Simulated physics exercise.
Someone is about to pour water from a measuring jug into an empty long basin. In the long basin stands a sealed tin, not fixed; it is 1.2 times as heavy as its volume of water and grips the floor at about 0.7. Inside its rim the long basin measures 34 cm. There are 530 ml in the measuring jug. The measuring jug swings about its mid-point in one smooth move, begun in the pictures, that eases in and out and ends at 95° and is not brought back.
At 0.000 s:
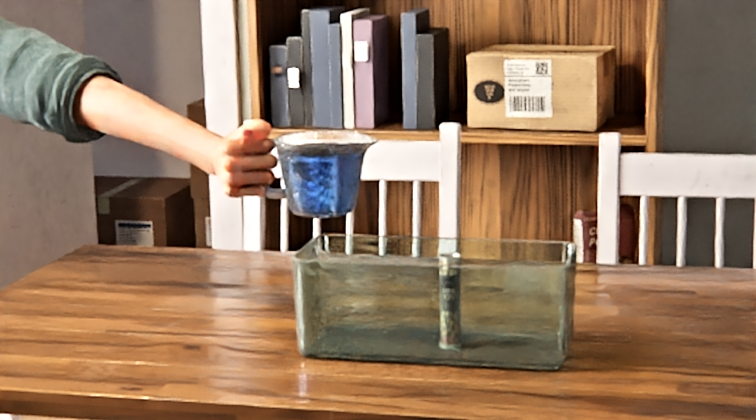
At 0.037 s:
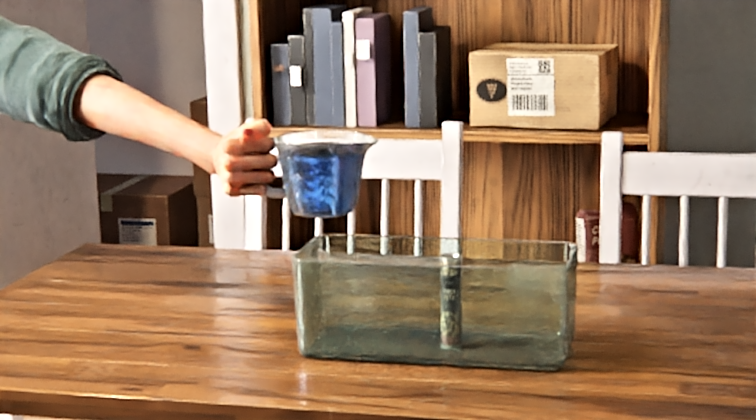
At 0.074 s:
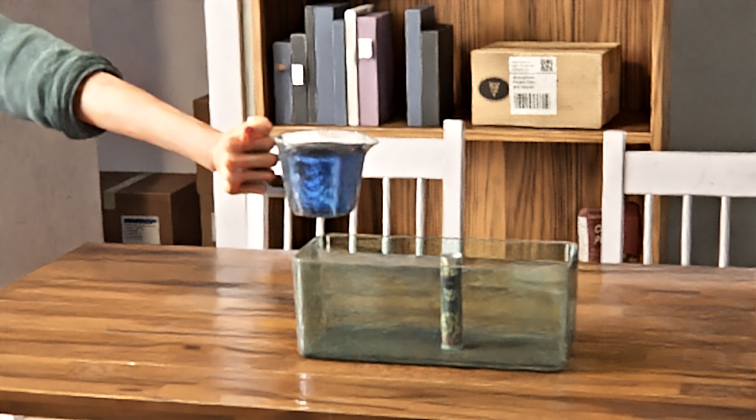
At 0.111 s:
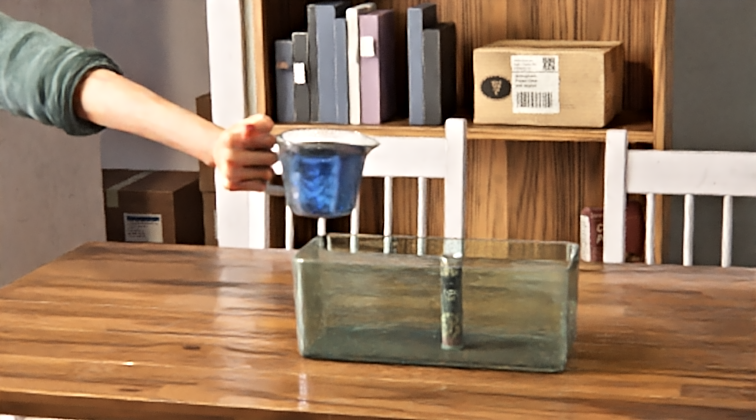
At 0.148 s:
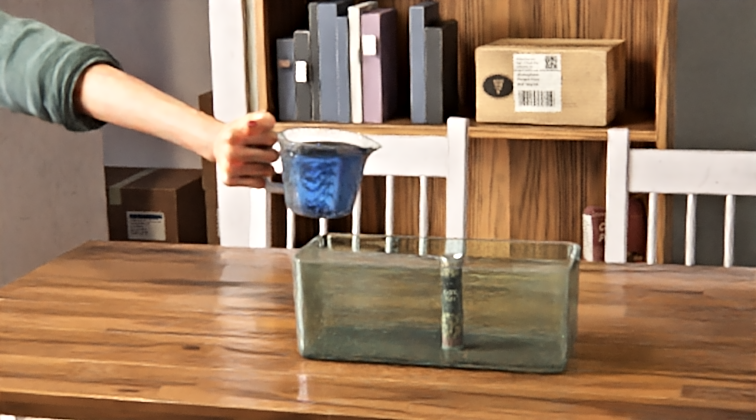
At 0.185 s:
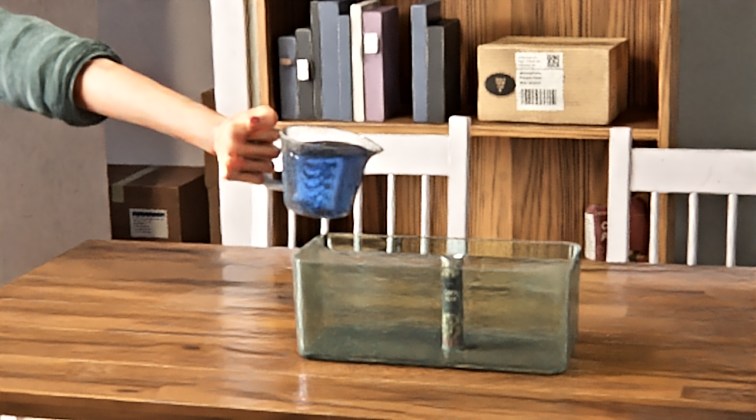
In this clip, a hand holds a blue measuring jug by its handle above the left end of a long glass basin on a wooden table, then slowly tilts it slightly to the right while the basin stays still.
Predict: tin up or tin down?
The tin keeps standing.
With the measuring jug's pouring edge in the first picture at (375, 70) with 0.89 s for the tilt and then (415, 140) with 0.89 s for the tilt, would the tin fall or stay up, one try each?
First it falls; then it goes over.
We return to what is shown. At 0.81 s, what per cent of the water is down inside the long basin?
Near 74 in a hundred.
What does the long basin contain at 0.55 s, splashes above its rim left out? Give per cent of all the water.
About 12 per cent.
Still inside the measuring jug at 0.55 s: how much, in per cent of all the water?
About 68 per cent.
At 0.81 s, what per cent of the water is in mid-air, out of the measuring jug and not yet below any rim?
Near 10 in a hundred.
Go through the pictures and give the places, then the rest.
Tilt 0°; pouring edge (378, 141); surface from (283, 148) to (364, 149); the long basin's rim runs from (305, 248) to (571, 257); the tin's top is at (450, 260), in the first picture.
Tilt 0°; pouring edge (378, 141); surface from (283, 148) to (365, 149), in the second picture.
Tilt 2°; pouring edge (379, 142); surface from (284, 147) to (365, 150), in the third picture.
Tilt 4°; pouring edge (381, 144); surface from (285, 146) to (366, 151), in the fourth picture.
Tilt 6°; pouring edge (382, 147); surface from (287, 146) to (368, 151), in the fifth picture.
Tilt 10°; pouring edge (384, 150); surface from (287, 146) to (371, 152), in the sixth picture.
Then, 0.55 s in, the tilt is 64° and 69 per cent is still to pour; the tin stands where it began.
Then, 0.81 s in, the tilt is 93° and 16 per cent is still to pour; the tin stands where it began.
Then, 1.09 s in, the tilt is 95° and 1 per cent is still to pour; the tin stands where it began.
Then, 1.39 s in, the tilt is 95° and 0 per cent is still to pour; the tin stands where it began.
Finally, the tin stands where it began.
